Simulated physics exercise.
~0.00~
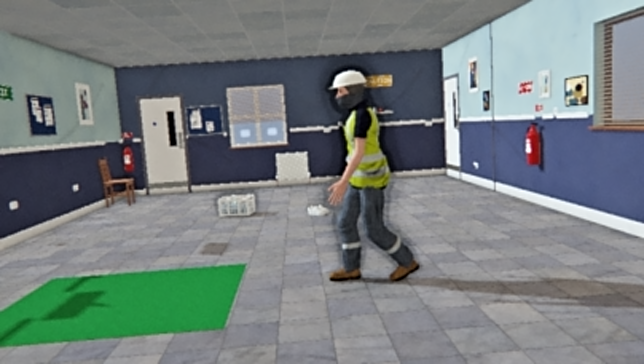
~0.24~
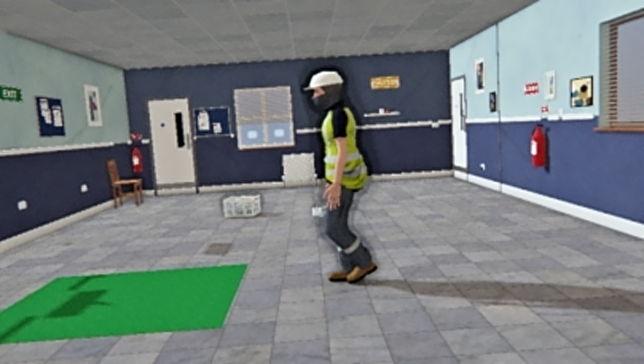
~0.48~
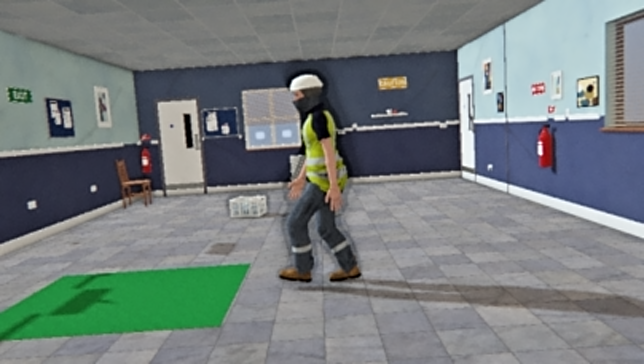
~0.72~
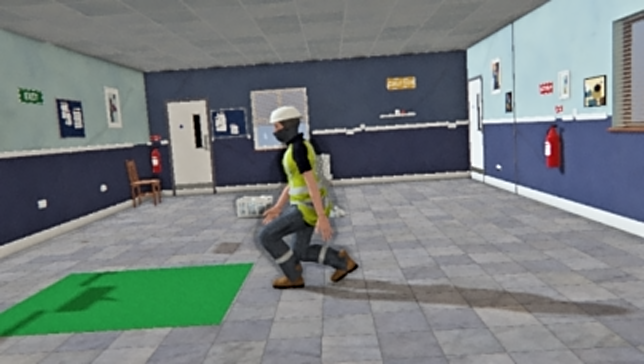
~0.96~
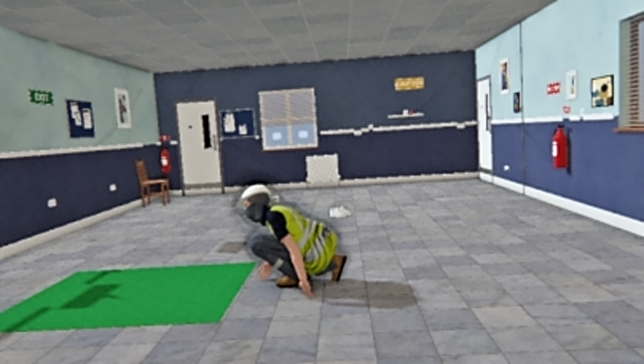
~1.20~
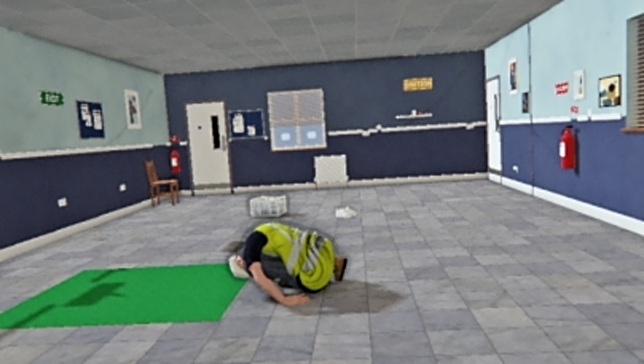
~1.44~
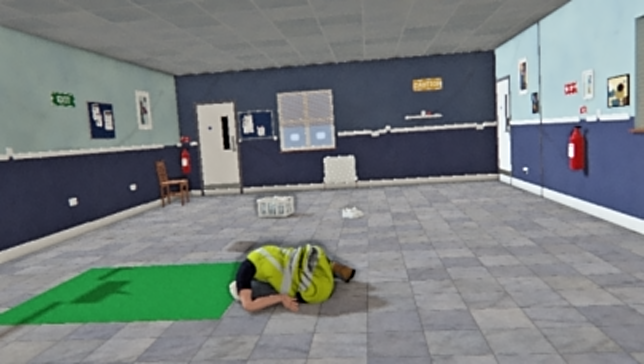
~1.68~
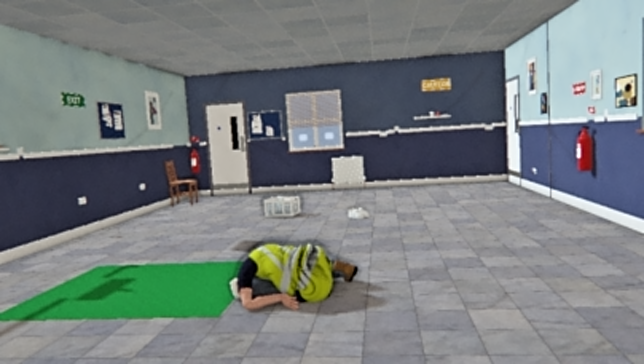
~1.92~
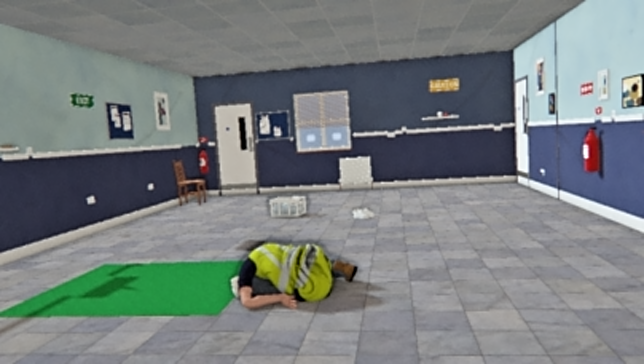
In a room with blue walls and a grey tiled floor, a person in a white hard hat and yellow vest walks left toward a green mat, sinks at the knees, folds forward onto the floor and lies curled and still beside the mat's near edge.
